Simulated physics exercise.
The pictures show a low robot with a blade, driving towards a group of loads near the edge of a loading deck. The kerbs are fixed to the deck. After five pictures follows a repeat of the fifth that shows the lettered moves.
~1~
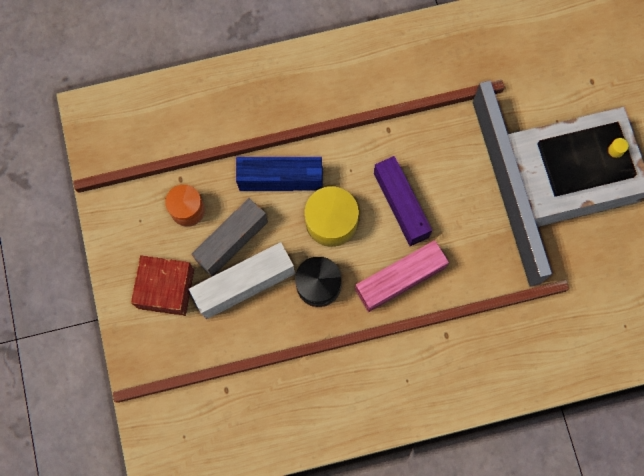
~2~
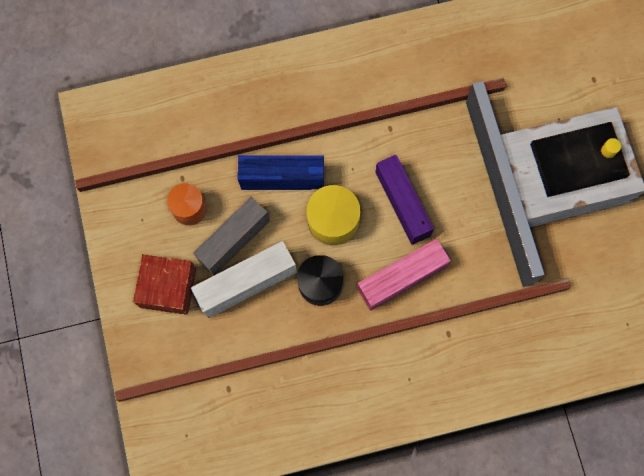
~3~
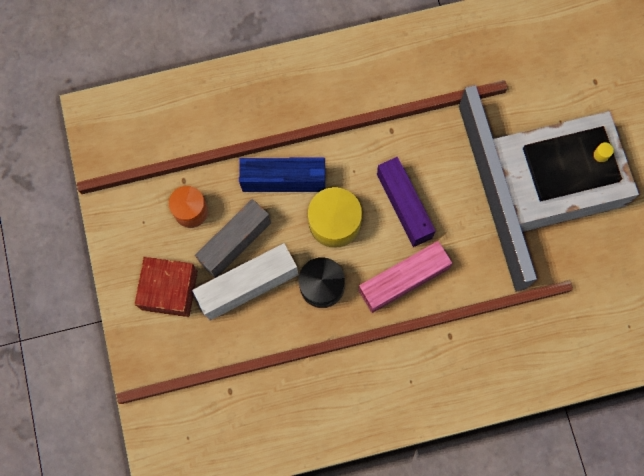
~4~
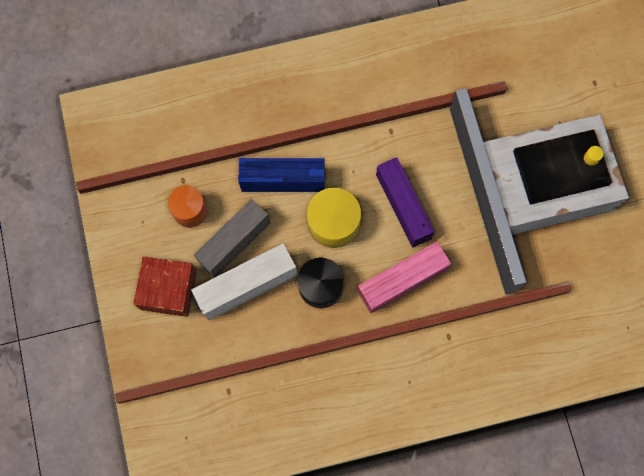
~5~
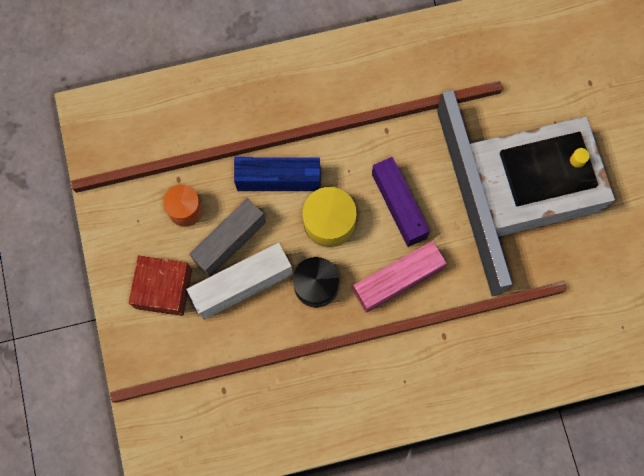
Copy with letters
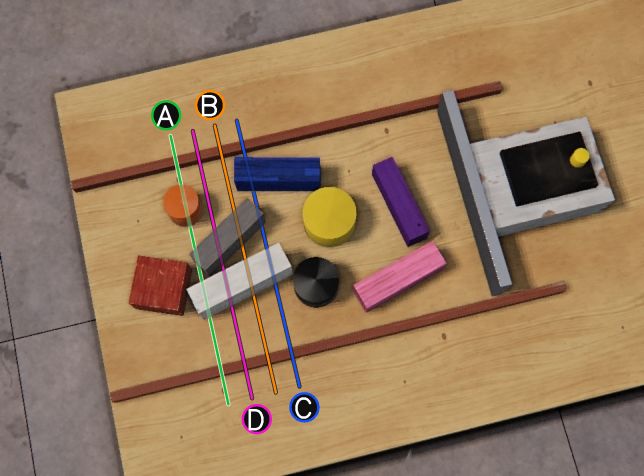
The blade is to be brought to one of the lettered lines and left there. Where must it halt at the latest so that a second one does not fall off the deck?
At A, and not beyond.
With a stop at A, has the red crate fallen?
Yes.
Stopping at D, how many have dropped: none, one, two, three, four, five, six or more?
The count is none.
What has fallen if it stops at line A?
It is the red crate.
On the marked copy, A at (198, 265); B at (244, 254); C at (267, 249); D at (221, 260).
Taking A. A third of the way, robot (443, 194); pink stick (342, 301); black canister (311, 281).
Two thirds of the way, robot (343, 217); red crate (156, 295); orange canister (156, 208).
When it is over, robot (265, 236); red crate over the edge; orange canister (83, 227); one fallen.
As for the rest, B is within the limit but short; C is within the limit but short; D is within the limit but short.
